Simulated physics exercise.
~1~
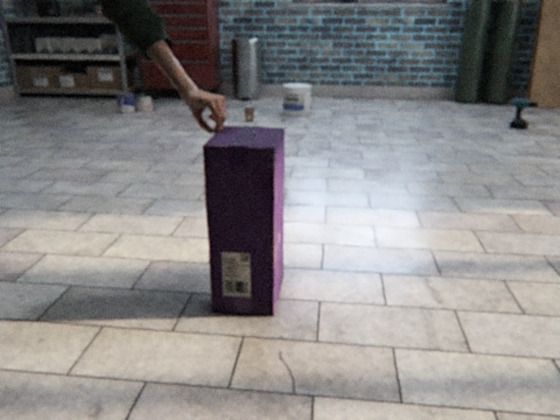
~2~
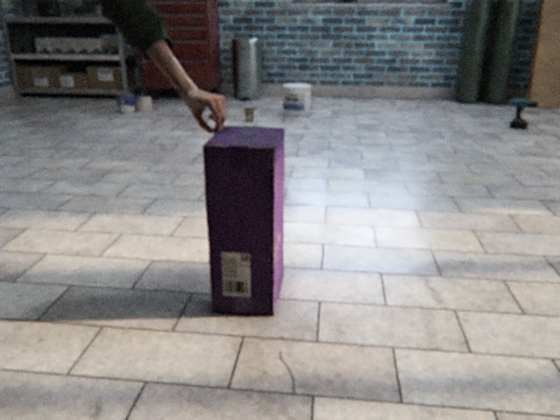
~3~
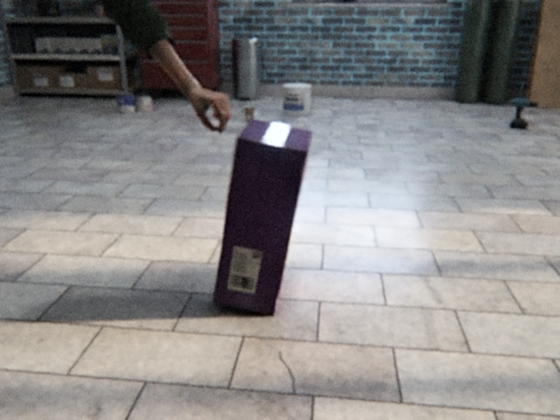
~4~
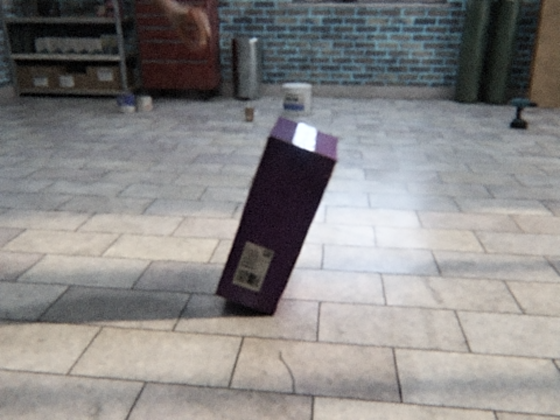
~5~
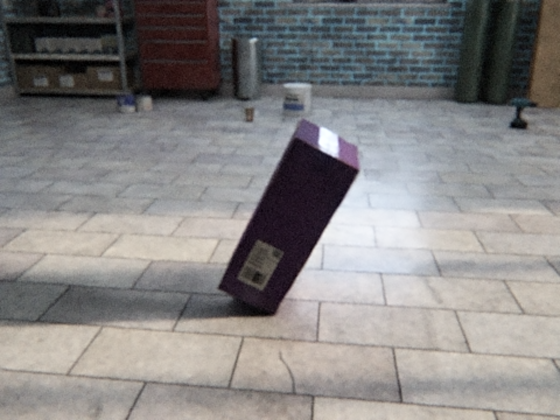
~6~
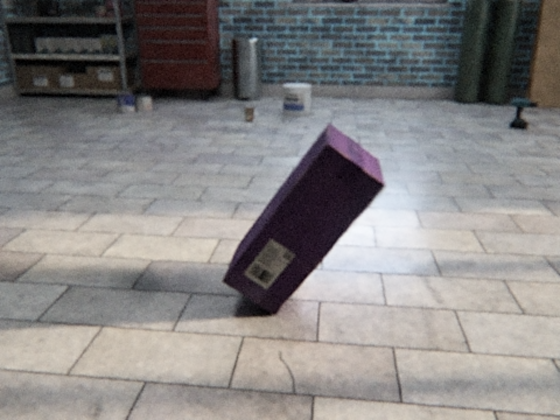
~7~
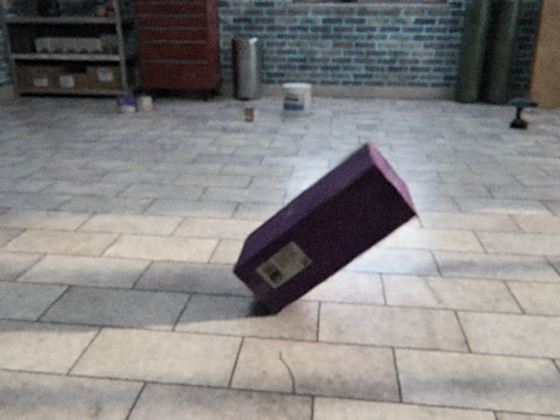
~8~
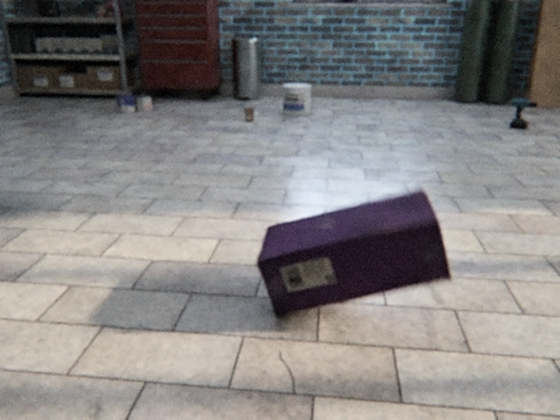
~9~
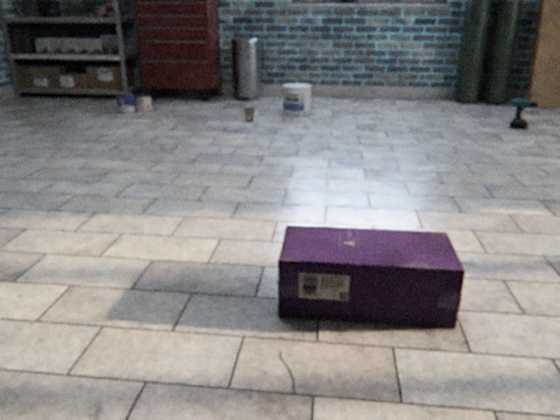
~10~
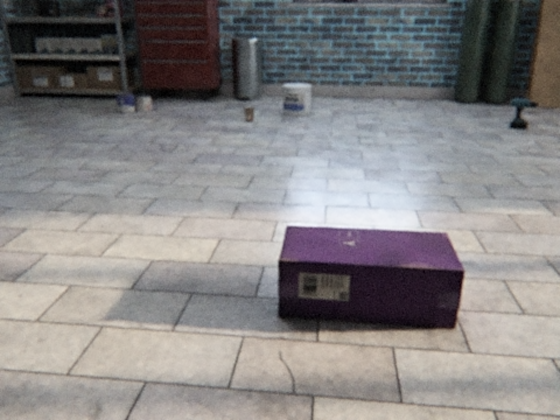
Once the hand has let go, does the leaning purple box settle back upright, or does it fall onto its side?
The purple box does not recover. It keeps tipping to the right and ends up lying on its side on the tiled floor.
In a workshop-like room with a pale tiled floor and a blue brick wall, a still camera looks slightly down at a tall purple box with a white label, standing upright near the middle. Shelves and a red cabinet stand at the back left, with a white bucket near the wall. A hand reaching in from the upper left rests at the top of the box. The box begins to tilt right, and the hand lets go and draws back out of view. The box leans further and further on its lower edge, then topples and lies still on its side.
